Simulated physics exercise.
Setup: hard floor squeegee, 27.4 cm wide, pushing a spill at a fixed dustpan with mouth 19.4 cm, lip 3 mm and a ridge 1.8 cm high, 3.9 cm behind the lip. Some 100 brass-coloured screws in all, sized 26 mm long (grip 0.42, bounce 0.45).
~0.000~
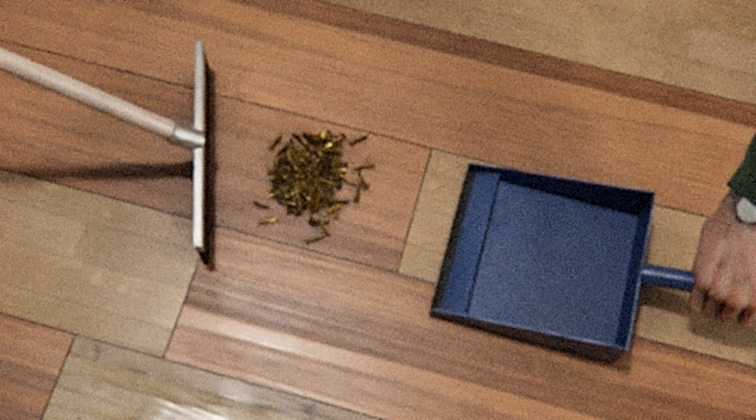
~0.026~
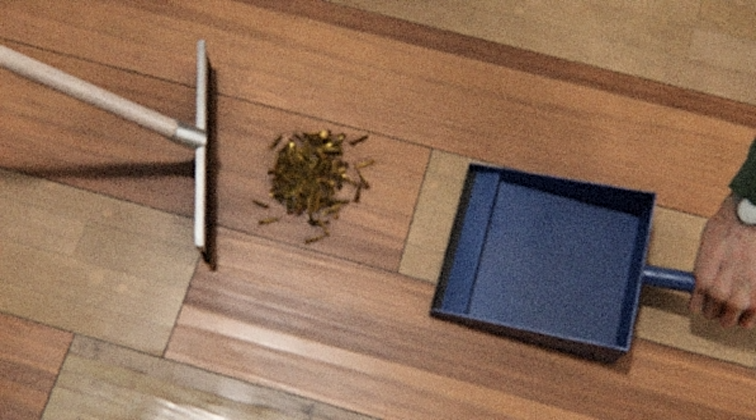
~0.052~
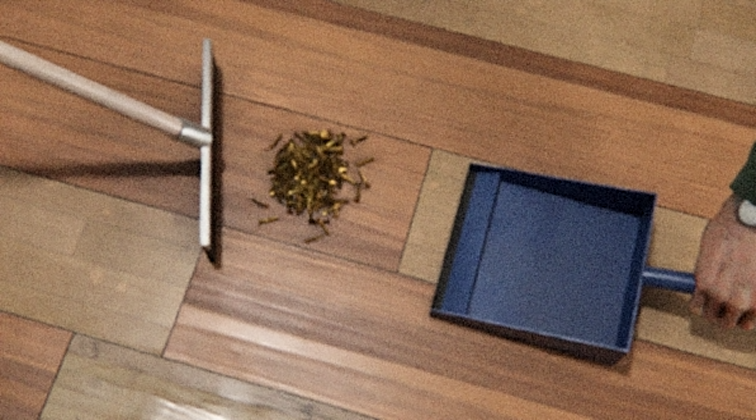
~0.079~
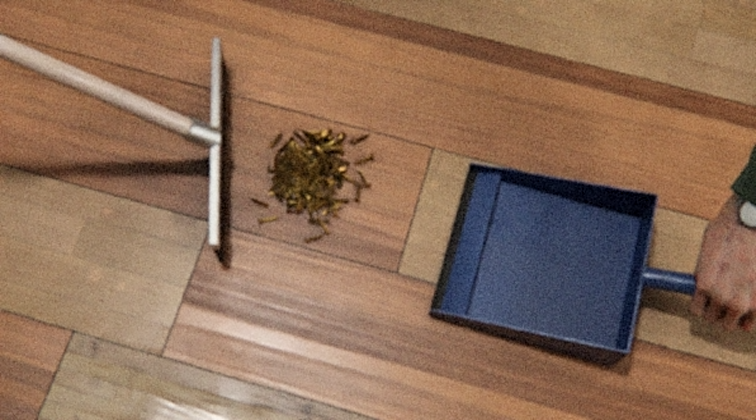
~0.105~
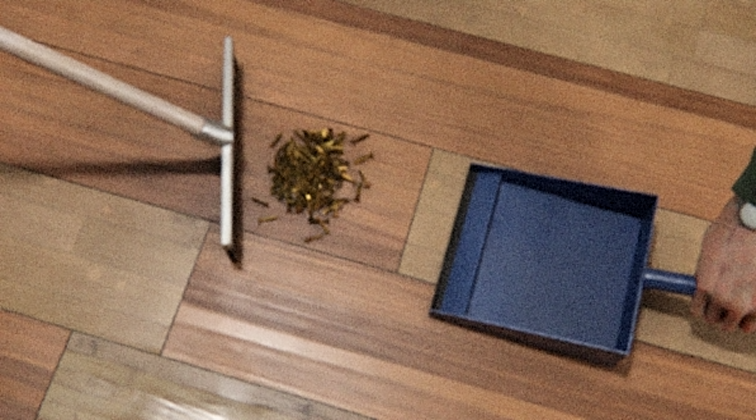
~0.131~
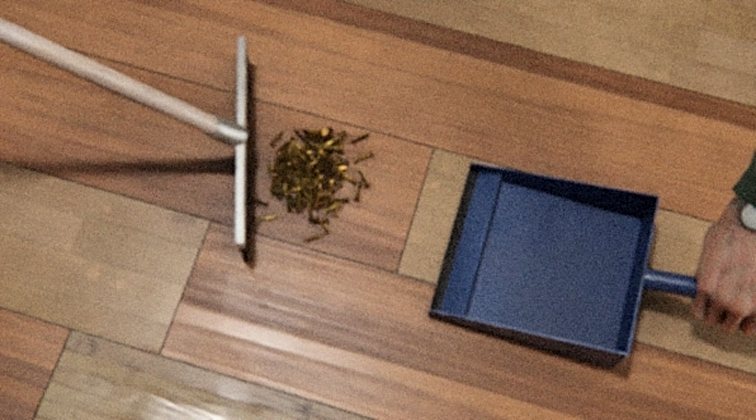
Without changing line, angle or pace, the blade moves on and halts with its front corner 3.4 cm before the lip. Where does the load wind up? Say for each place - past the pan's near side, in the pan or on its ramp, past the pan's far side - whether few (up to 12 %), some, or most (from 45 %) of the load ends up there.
Past the pan's near side: Few, in the pan or on its ramp: Few, past the pan's far side: Some.
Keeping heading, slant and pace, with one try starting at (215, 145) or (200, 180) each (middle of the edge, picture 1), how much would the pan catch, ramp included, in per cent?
First try about 5 per cent, second about 0 per cent.
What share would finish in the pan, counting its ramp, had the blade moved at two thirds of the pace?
Then roughly 0 per cent.
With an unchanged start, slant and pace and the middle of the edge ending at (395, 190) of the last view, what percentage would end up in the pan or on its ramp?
About 0 per cent.
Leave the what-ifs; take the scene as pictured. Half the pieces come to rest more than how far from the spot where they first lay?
I'd put it near 16 cm.
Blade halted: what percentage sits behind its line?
Near 0 percent, give or take.
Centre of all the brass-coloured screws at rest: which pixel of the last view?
Estimated resting centre: Around (443, 174).
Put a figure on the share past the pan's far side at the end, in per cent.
About 35 per cent.
After 0.30 s, middle of the blade 17 cm from the lip; 0 % over the lip, far side 10 %, near side 0 %.
Then, at 0.41 s, middle of the blade 11 cm from the lip; 0 % over the lip, far side 20 %, near side 0 %.
Then, at 0.65 s, middle of the blade 8 cm from the lip; 0 % over the lip, far side 35 %, near side 0 %.
In the end, at 1.4 s, near side 0 %, pan 0 %, far side 35 %, in front of the lip or behind the blade 60 %.
